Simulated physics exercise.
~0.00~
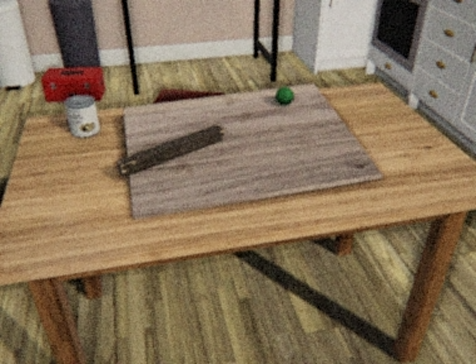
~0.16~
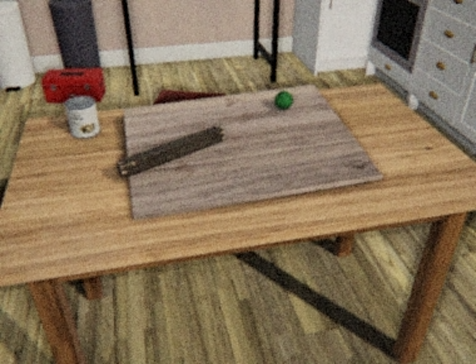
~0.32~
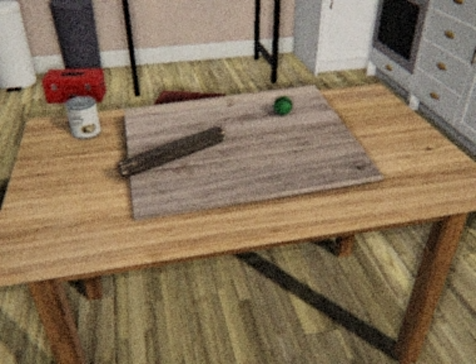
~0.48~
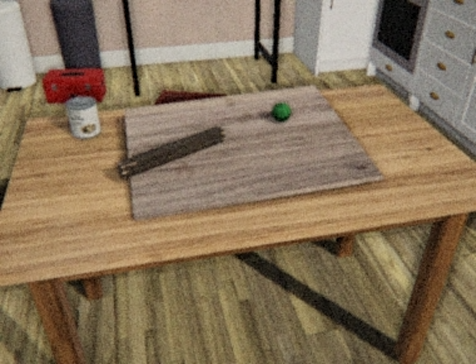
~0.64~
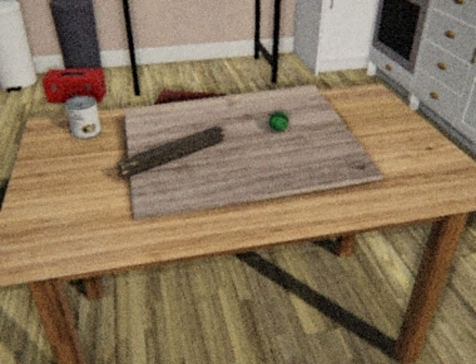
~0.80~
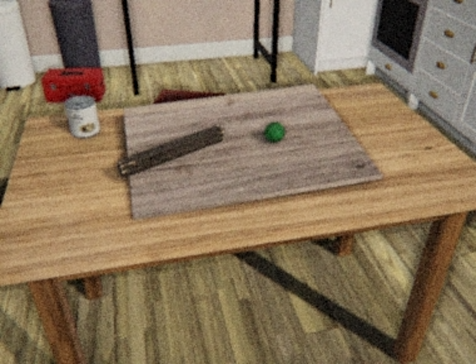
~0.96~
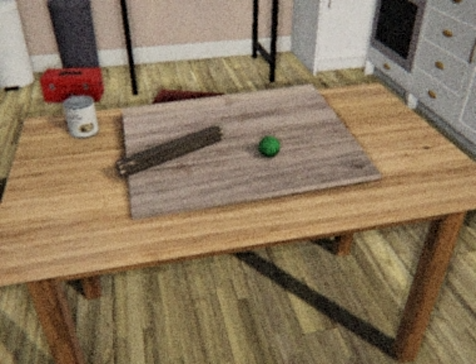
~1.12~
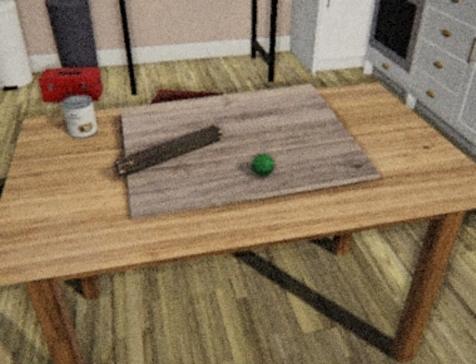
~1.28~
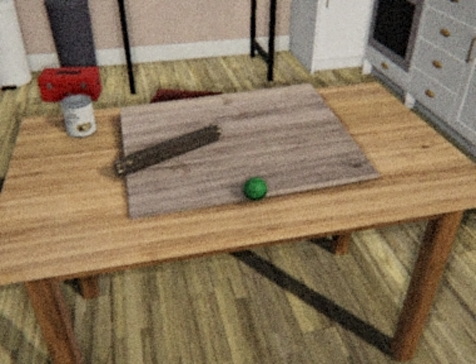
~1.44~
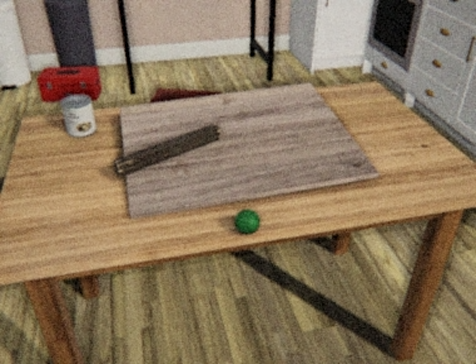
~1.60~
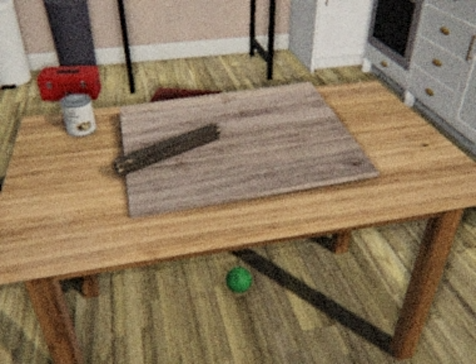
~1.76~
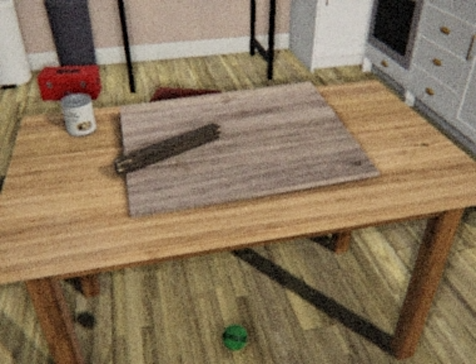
A small green ball rolled slowly at first, then faster, down a tilted wooden board on a table, passing to the right of a dark strip, then went over the near edge and dropped to the floor, while the white tin stayed put.
